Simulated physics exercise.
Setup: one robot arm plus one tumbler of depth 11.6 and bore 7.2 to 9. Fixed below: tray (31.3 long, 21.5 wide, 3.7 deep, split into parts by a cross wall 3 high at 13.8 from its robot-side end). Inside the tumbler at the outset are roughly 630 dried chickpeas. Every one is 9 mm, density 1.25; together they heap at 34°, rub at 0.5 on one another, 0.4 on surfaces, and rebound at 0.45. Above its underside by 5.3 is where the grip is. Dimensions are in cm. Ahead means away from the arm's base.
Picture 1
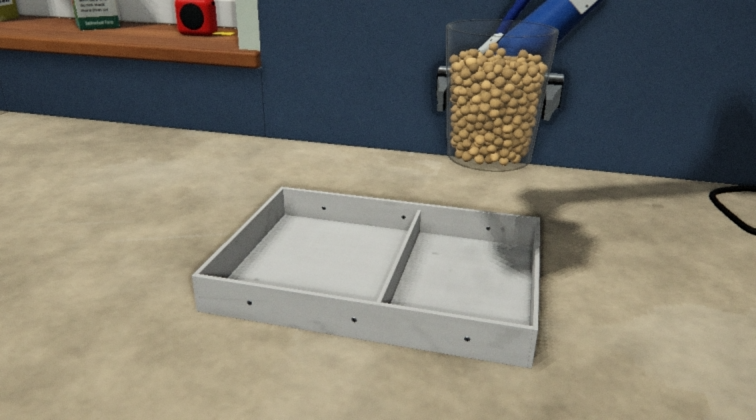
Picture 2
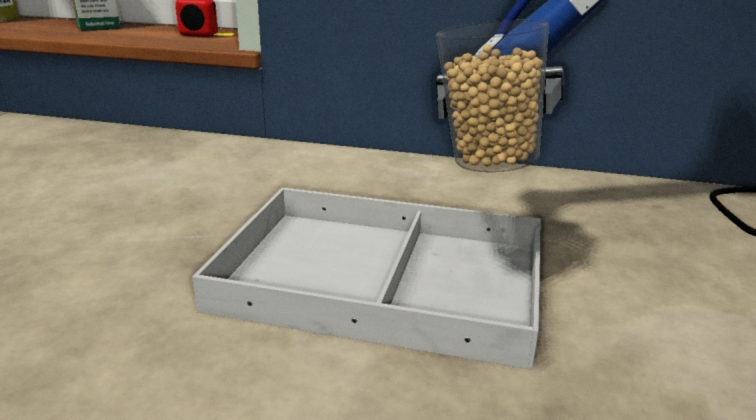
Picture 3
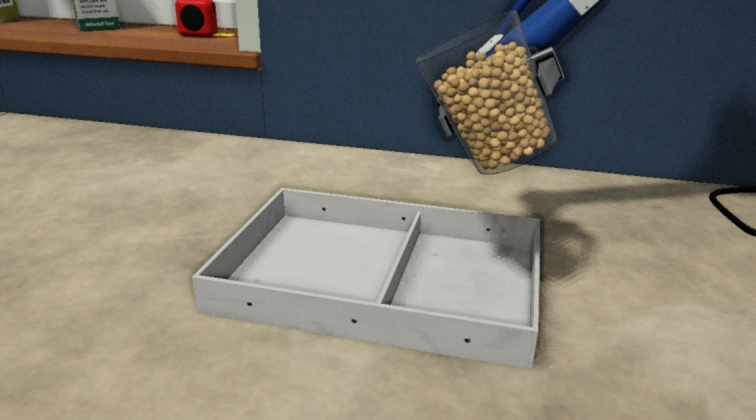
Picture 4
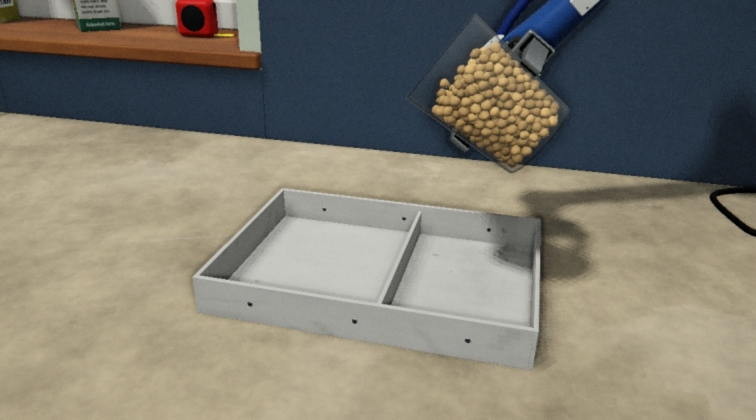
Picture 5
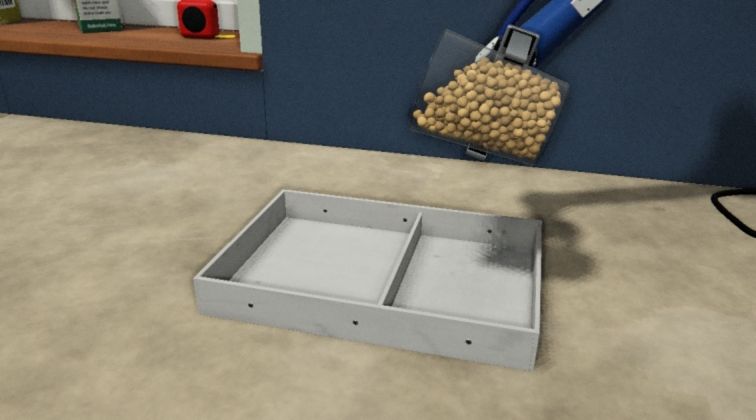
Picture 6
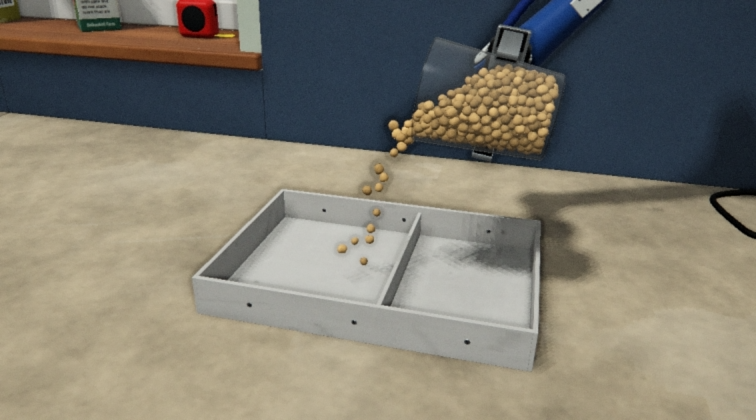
A clear tumbler full of dried chickpeas, held by a blue-and-white robot arm, hangs upright above a grey two-part tray on a worktop. The arm tilts it steadily leftward until it lies nearly on its side, and a few chickpeas roll over its lip and drop into the tray's left part.
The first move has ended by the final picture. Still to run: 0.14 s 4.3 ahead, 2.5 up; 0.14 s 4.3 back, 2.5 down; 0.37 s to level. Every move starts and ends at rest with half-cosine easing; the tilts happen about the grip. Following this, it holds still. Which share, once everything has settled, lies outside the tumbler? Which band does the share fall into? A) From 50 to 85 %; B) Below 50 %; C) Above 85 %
The answer is A.
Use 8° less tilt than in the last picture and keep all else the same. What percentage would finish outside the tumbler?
Estimate: Around 45 per cent.
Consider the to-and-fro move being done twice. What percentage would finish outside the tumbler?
Then roughly 80 percent.
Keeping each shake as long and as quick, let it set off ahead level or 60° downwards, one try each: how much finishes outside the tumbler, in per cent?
Try one gives about 55 in a hundred, try two about 15 in a hundred.
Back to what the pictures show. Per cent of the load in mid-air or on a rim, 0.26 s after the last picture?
30 %.
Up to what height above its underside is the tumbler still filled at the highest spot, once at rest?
It reaches close to 6.5 cm in the end.
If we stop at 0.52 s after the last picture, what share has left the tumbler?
About 60 per cent by then.
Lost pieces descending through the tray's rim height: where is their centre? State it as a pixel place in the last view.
Near (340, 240).
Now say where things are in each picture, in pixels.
The first frame shows tumbler middle at (495, 97), level; upper third of the load around (497, 74), from x 455 to 540, top at y 50; 631 in the tumbler.
The second frame shows tumbler middle at (494, 98), tilted 8° forward; upper third of the load around (496, 75), from x 450 to 535, top at y 50.
The third frame shows tumbler middle at (492, 98), tilted 28° forward; upper third of the load around (494, 77), from x 440 to 545, top at y 50.
The fourth frame shows tumbler middle at (491, 100), tilted 54° forward; upper third of the load around (491, 81), from x 435 to 555, top at y 50.
The fifth frame shows tumbler middle at (490, 103), tilted 74° forward; upper third of the load around (498, 88), from x 420 to 555, top at y 65.
The sixth frame shows tumbler middle at (490, 104), tilted 82° forward; upper third of the load around (509, 93), from x 340 to 555, top at y 70; 616 in the tumbler, 6 in the far-side part, 9 in flight or on a rim.
Then, 0.26 s later, tilted 82° forward, highest piece 22 above the table; 416 in the tumbler, 26 in the far-side part, 189 in flight or on a rim.
Then, 0.52 s later, tilted 23° forward, highest piece 25 above the table; 370 in the far-side part, 247 in the tumbler, 3 in the robot-side part, 2 on the table or floor, 9 in flight or on a rim.
Then, 0.85 s later, level, highest piece 21 above the table; 378 in the far-side part, 247 in the tumbler, 4 in the robot-side part, 2 on the table or floor.
Then, 1.90 s later, level, highest piece 21 above the table; 378 in the far-side part, 247 in the tumbler, 4 in the robot-side part, 2 on the table or floor.
At rest, 378 in the far-side part, 247 in the tumbler, 4 in the robot-side part, 2 on the table or floor. That is 61 % outside the tumbler.
